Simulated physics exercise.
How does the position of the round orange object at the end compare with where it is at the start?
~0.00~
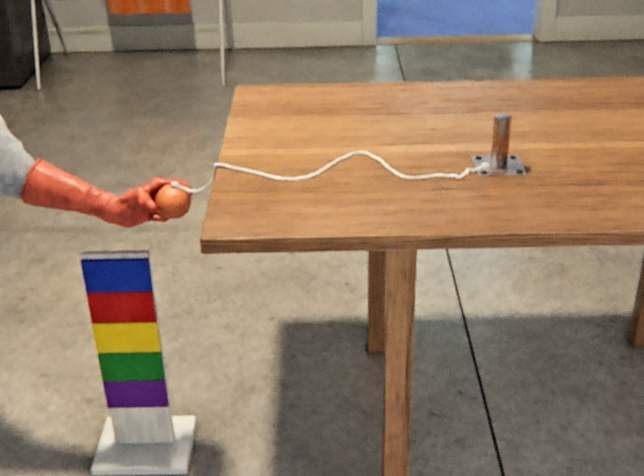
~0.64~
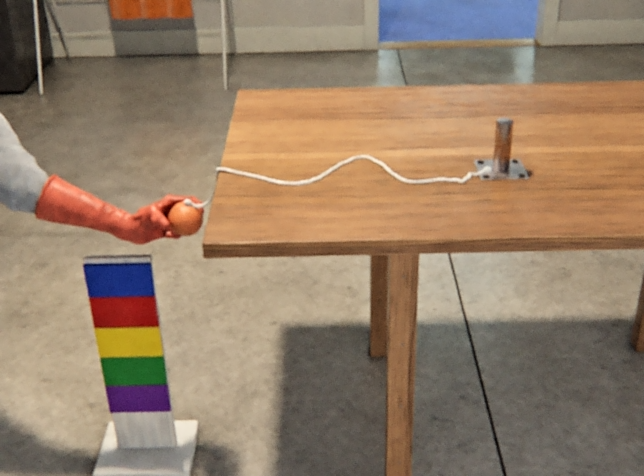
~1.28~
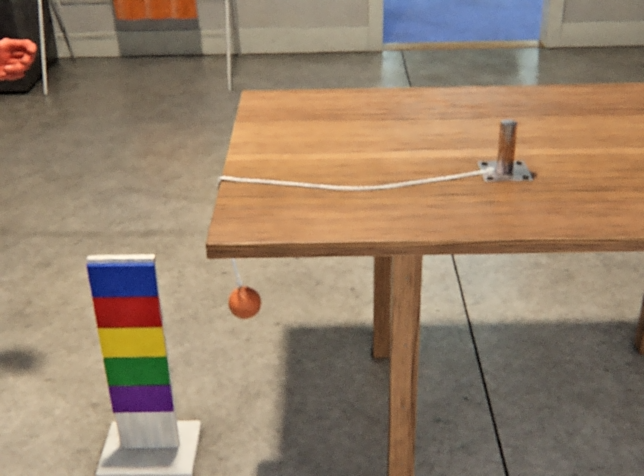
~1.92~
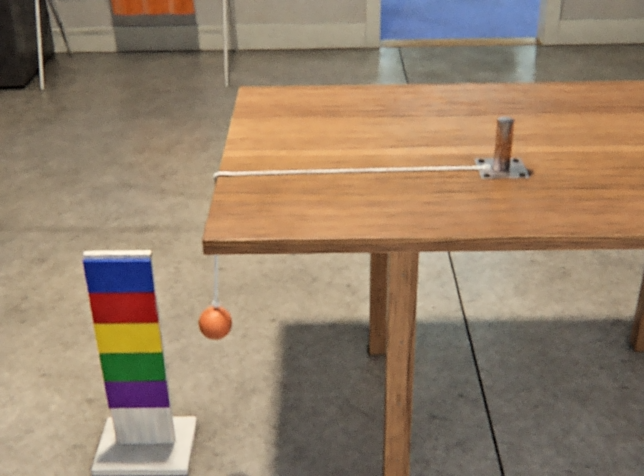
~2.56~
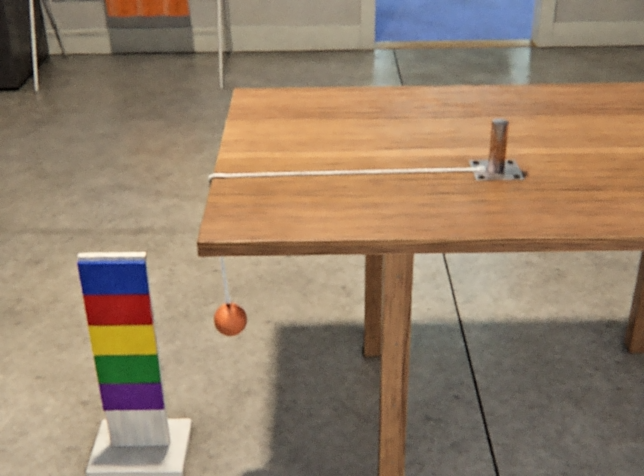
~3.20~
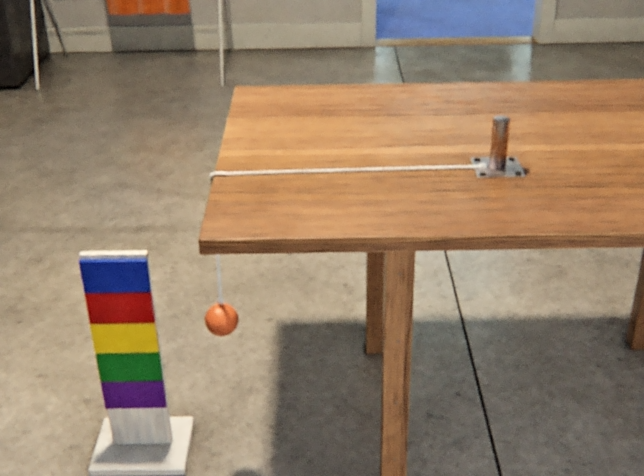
At the start it is held by the gloved hand just left of the table's edge, above the coloured scale. At the end it is lower and a little further right, hanging from the cord below the table edge, level with the red band.
In a grey-floored room, a red-gloved hand holds a round orange object tied by a white cord to a post on a wooden table, then releases it and withdraws. The object drops, pulls the cord taut, sways slightly and hangs below the table edge, level with the red band.
